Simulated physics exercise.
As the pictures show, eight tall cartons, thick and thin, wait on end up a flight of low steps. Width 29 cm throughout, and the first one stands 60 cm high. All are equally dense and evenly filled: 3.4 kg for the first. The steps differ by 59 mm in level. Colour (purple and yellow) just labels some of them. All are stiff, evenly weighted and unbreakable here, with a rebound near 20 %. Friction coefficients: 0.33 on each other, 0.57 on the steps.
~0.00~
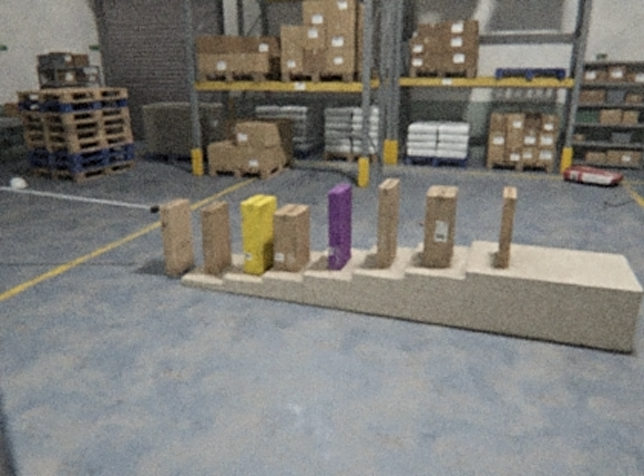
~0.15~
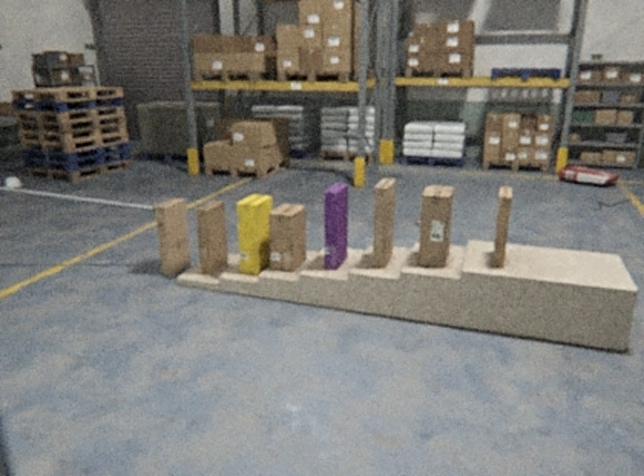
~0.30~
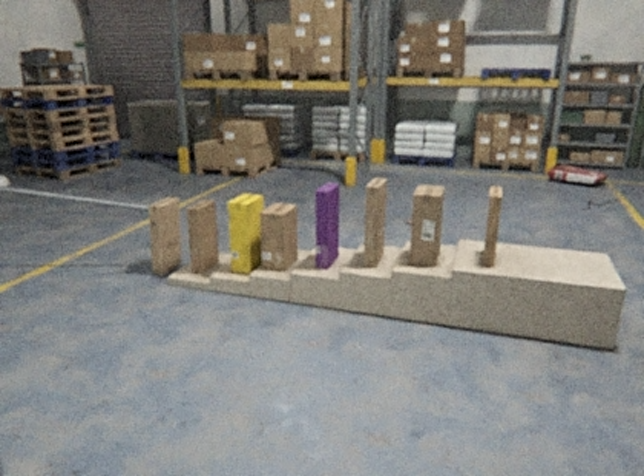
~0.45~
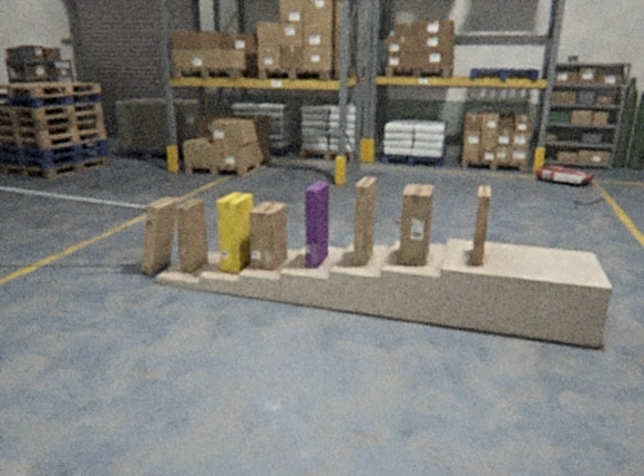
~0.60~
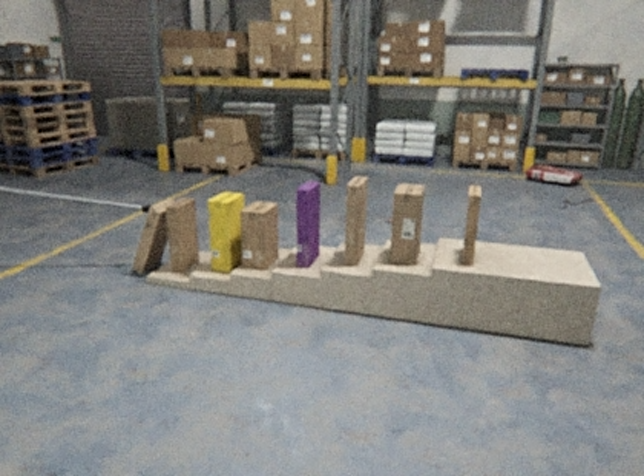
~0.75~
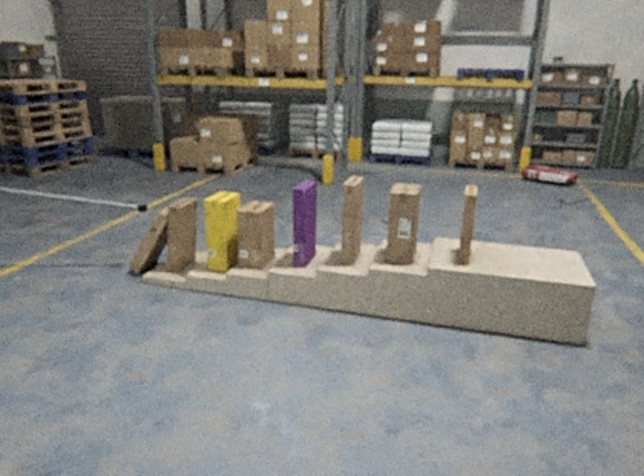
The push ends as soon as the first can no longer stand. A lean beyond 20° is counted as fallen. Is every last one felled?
Not all go over.
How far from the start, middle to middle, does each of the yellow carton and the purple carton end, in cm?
About: Yellow 10, purple 0.
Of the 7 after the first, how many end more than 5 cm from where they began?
Shifted: 2.
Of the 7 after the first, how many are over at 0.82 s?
0 by then.
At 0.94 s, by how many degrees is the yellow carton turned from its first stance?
About 0°.
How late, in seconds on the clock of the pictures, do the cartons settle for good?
At about 1.5 s.
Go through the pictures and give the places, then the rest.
In the first picture (we follow the side turned to the camera; the camera pans a little), pole end (152, 210) 12 cm from the first carton; purple carton (334, 233); yellow carton (252, 240); no other piece has moved.
The second picture shows pole end (155, 211) 50 mm from the first carton; purple carton (331, 232).
The third picture shows pole end pushing; purple carton (322, 232); no other piece has moved.
The fourth picture shows pole end pushing; purple carton (311, 231); no other piece has moved.
The fifth picture shows pole end (144, 210) stopped; purple carton (303, 230); no other piece has moved.
The sixth picture shows pole end (139, 209) stopped; purple carton (299, 230); yellow carton (216, 237); steepest lean 6°, the carton at (188, 236); one has shifted.
Around 0.82 s, none of the 7 other cartons over, 1 disturbed.
Around 0.94 s, 1 of the 7 other cartons over.
Around 1.12 s, 1 of the 7 other cartons over; yellow carton tipped 9°.
Finally (1.5 s), 1 of the 7 other cartons over; yellow carton tipped 12°; purple carton unmoved. Six left standing. Seen by the last camera, middles, yellow carton near (232, 231), purple carton near (305, 224).
